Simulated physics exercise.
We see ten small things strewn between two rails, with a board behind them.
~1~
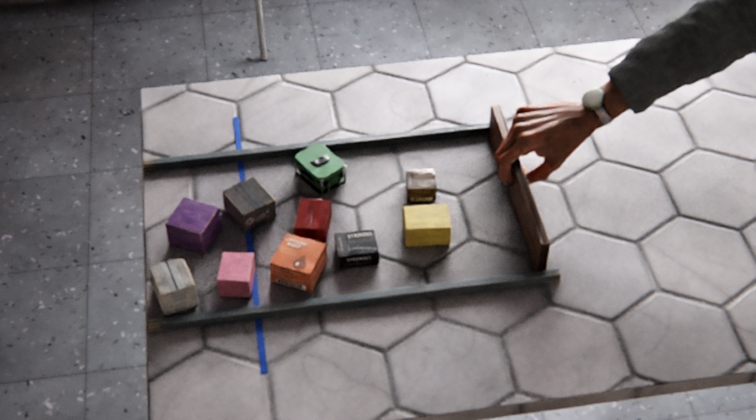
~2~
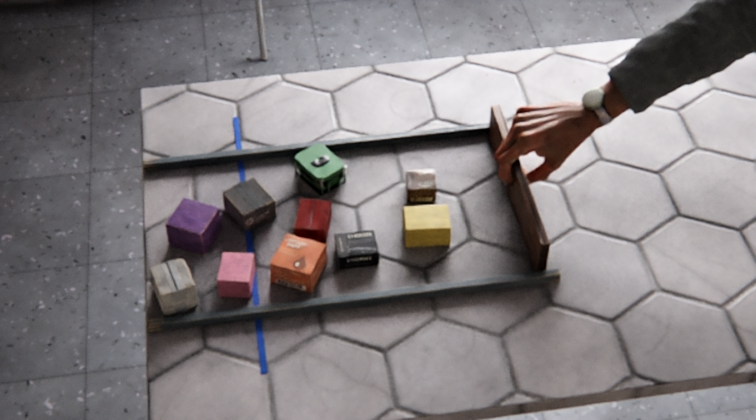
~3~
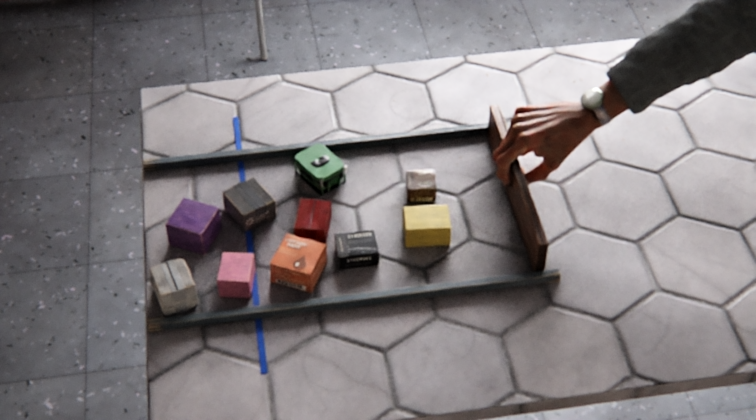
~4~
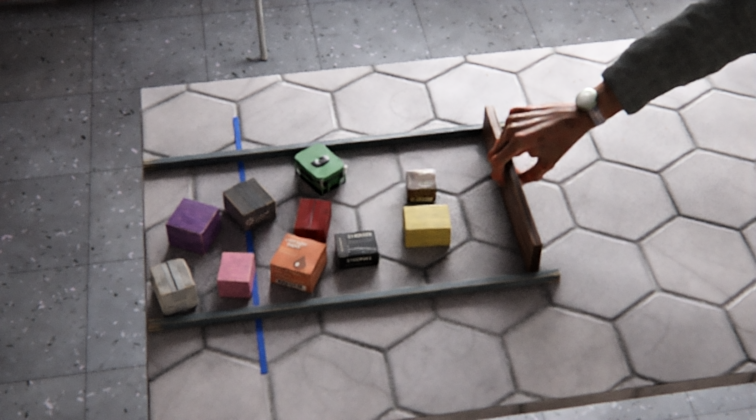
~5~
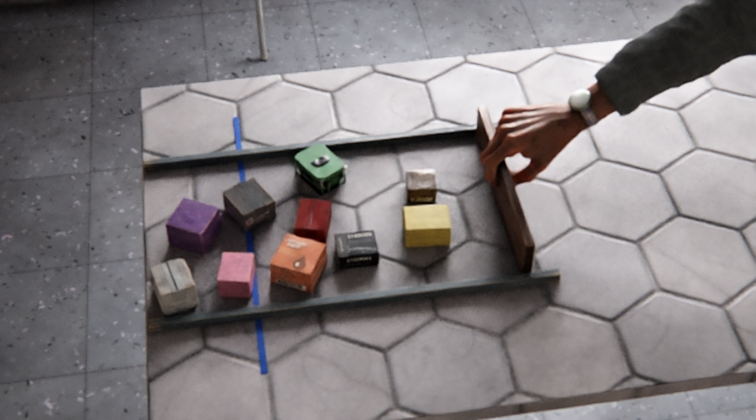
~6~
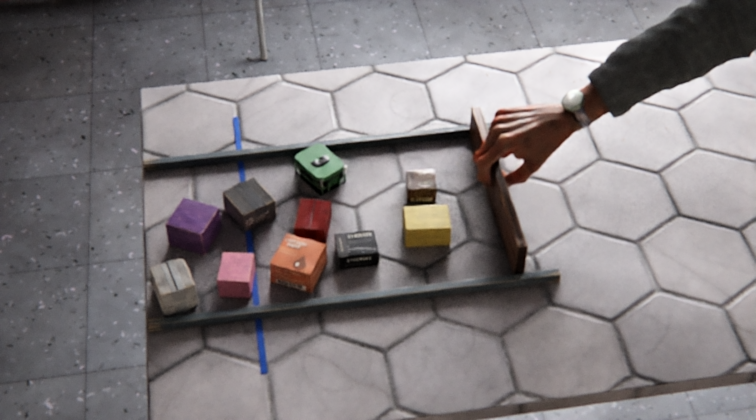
A hand slides a wooden board slightly left between two rails toward ten small, still objects.
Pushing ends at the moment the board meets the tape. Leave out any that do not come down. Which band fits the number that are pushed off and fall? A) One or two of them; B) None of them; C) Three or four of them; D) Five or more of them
Option A: One or two of them.
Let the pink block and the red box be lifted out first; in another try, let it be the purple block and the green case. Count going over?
First 1, then 2.
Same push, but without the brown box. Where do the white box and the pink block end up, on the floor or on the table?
Well, the white box goes off the edge while the pink block goes off the edge.
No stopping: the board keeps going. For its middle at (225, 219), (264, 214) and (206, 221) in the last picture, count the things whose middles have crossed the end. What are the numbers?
4, 2, 5.
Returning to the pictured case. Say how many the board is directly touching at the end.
Well, it touches 3.
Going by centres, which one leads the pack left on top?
Answer: The orange box.
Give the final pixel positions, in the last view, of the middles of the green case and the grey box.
The green case finishes at (226, 175); the grey box finishes at (194, 202).
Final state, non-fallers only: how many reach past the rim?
Result: 2.
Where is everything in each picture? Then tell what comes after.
The first frame shows white box (174, 287); purple block (194, 226); pink block (236, 275); board (517, 185); tape (248, 232).
The second frame shows purple block (194, 226); orange box (299, 263).
The third frame shows pink block (237, 275); grey box (250, 204).
The fourth frame shows white box (174, 287); red box (313, 221).
The fifth frame shows purple block (194, 226); green case (320, 169).
The sixth frame shows white box (174, 287); purple block (194, 226); pink block (237, 275); board (496, 188); tape (248, 232).
Early on, none off yet; white box at rest near (174, 287); purple block at rest near (194, 226); pink block at rest near (237, 275).
Finally, the number that fall off is one or two; lost, pink block and white box.
